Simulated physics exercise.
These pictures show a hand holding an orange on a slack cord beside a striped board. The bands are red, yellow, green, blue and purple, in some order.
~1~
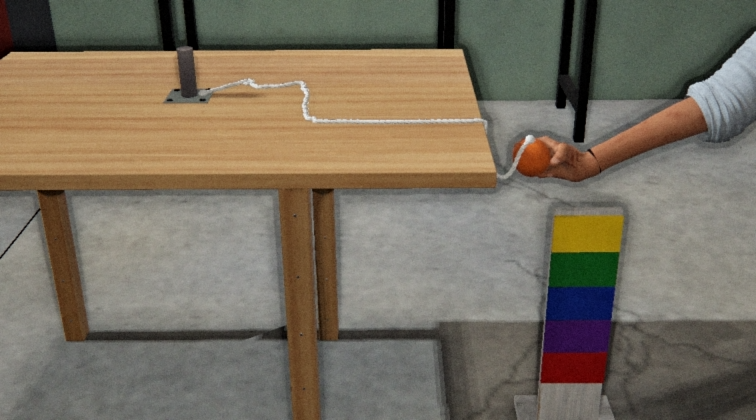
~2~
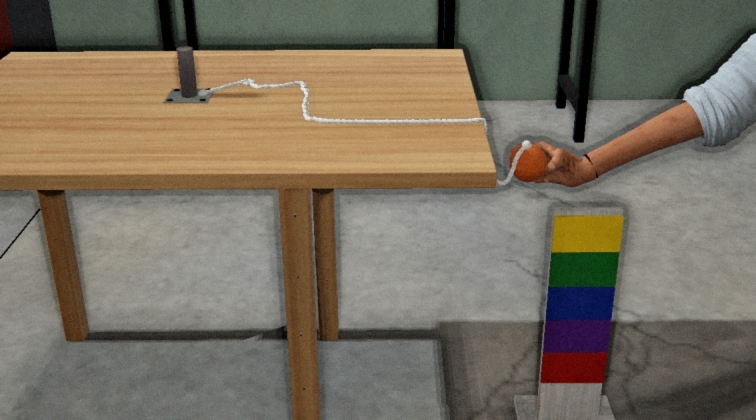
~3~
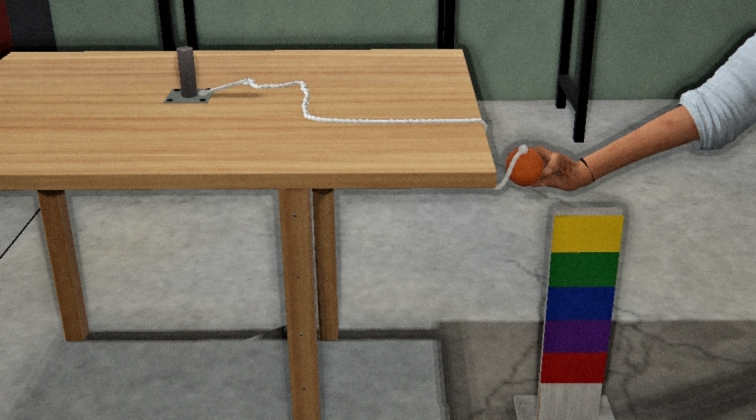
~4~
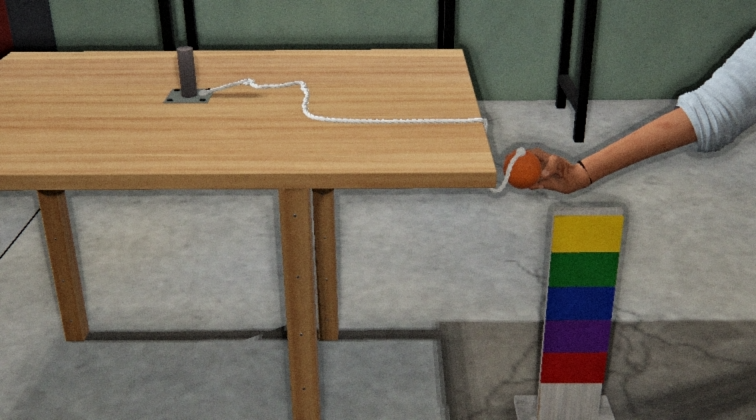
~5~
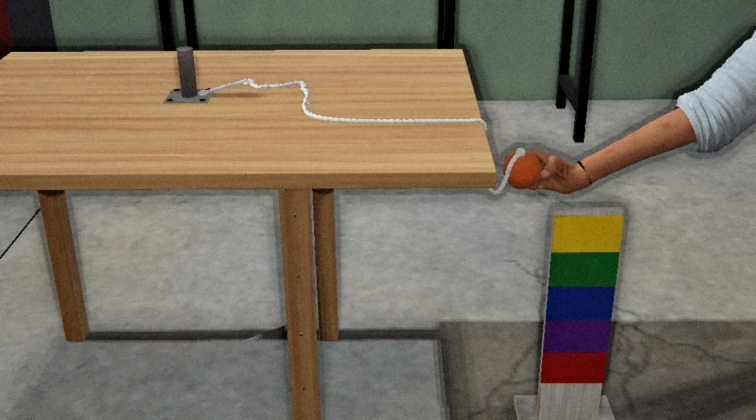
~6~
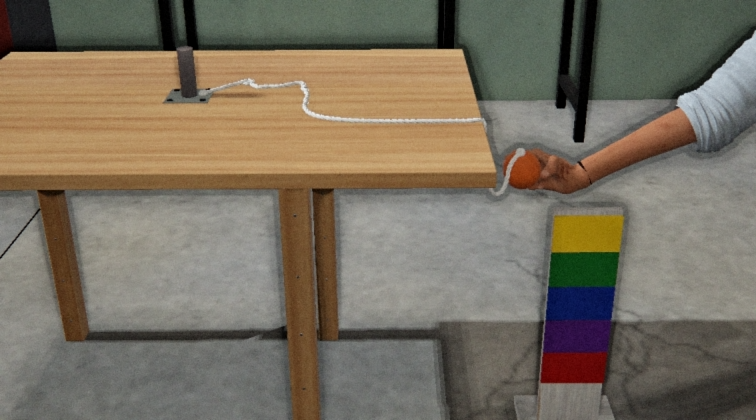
A hand held an orange ball attached to a slack white cord beside a wooden table, above a colorful striped board, moved it slightly left and down toward the table edge, then kept nearly still.
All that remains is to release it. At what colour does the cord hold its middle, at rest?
The red one.
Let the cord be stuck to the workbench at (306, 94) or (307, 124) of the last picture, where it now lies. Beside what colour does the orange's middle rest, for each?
In that order: Blue; yellow.
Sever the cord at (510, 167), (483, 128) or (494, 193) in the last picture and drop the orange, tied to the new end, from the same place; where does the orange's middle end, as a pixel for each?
Near (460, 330), (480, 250) and (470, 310).
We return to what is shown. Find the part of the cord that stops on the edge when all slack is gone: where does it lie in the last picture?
At (333, 119), roughly.
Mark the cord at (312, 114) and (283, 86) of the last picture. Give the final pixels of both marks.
Near (454, 95) and (329, 95).
Early on, orange near (481, 319); level with purple.
Midway, orange near (454, 332); level with red.
Finally, orange near (463, 347); level with red. The cord holds its middle at red.
